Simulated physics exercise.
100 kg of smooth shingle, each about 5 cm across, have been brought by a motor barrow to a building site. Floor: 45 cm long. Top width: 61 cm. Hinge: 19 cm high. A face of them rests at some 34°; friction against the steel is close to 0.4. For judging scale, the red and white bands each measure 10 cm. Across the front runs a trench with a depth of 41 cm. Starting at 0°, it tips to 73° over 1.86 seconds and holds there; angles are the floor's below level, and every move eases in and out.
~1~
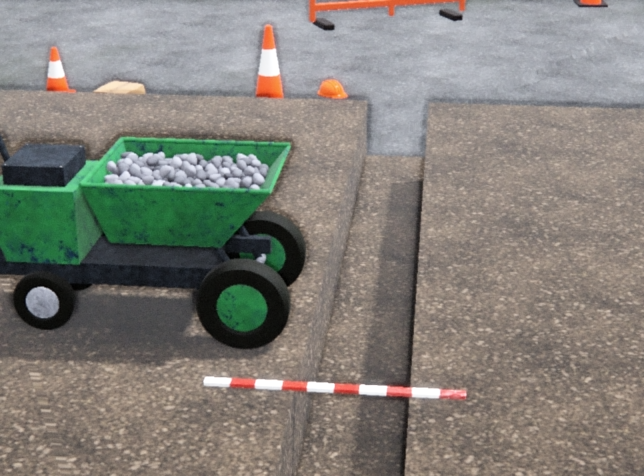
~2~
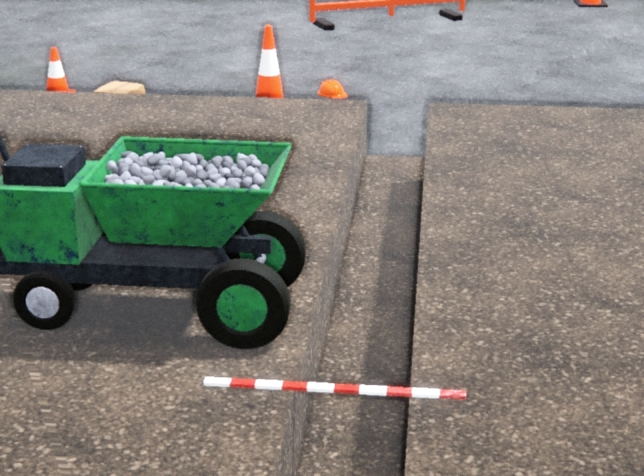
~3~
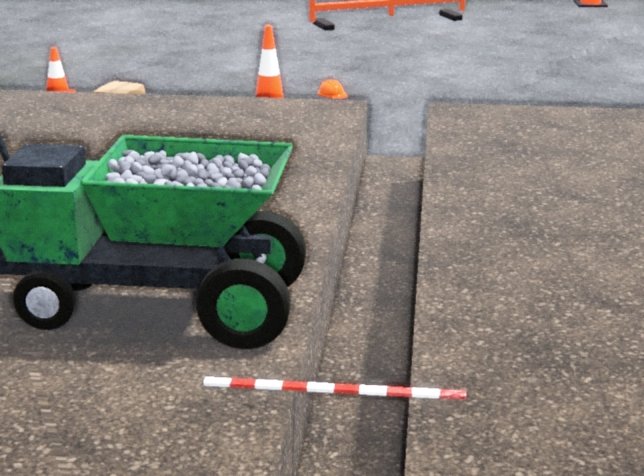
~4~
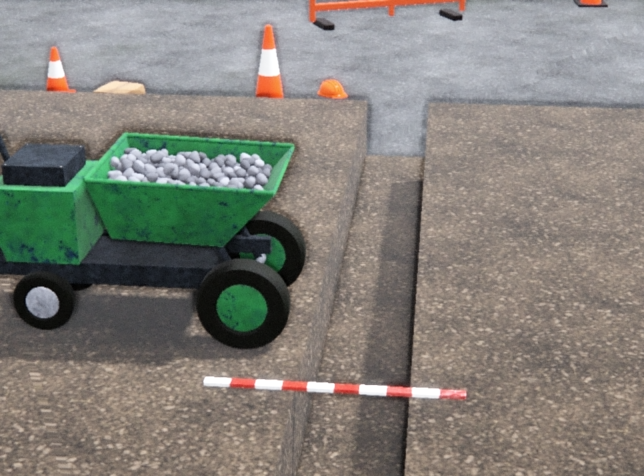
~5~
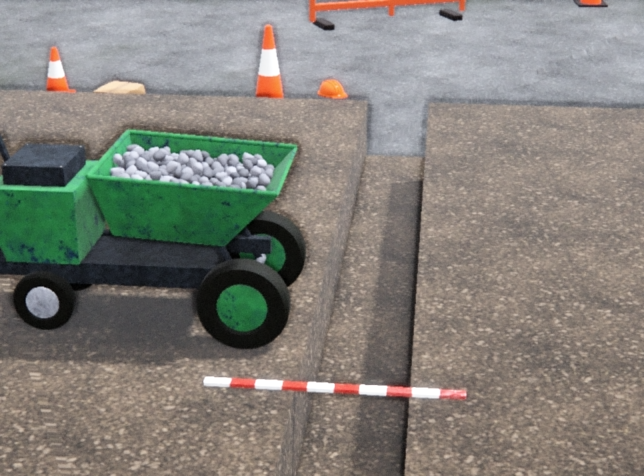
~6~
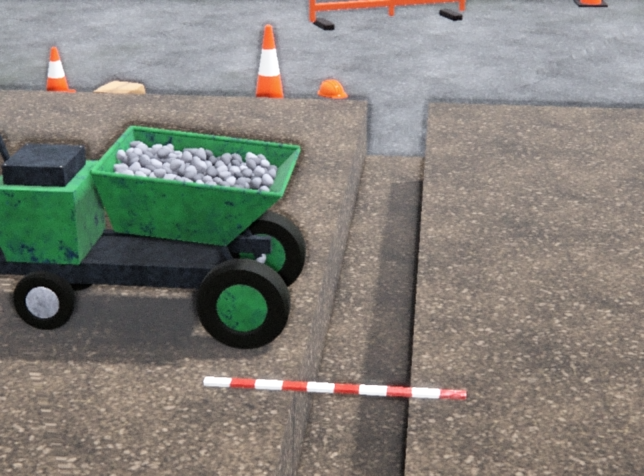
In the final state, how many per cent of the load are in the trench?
About 45 per cent are in the trench in the final state.
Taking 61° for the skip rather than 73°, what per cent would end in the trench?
It comes out at about 65 percent.
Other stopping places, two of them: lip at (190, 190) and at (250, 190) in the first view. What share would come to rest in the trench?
First place roughly 100%, second roughly 70%.
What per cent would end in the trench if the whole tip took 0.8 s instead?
In that case, around 35%.
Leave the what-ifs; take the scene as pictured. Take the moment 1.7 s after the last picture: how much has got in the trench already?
30 per cent or so by then.
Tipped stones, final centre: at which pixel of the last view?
(431, 323).
Then, 1.1 s after the last picture the floor is at 62°, 94 % in the skip, 6 % in the trench; the foremost stones are at (406, 308).
Then, 1.7 s after the last picture the floor is at 73°, 23 % in the skip, 28 % in the trench, 49 % past the trench; the foremost stones are at (571, 336).
Then, 2.0 s after the last picture the floor is at 73°, 3 % in the skip, 41 % in the trench, 57 % past the trench; the foremost stones are past the picture's edge.
Then, 4.0 s after the last picture the floor is at 73°, 0 % in the skip, 45 % in the trench, 55 % past the trench; the foremost stones are past the picture's edge.
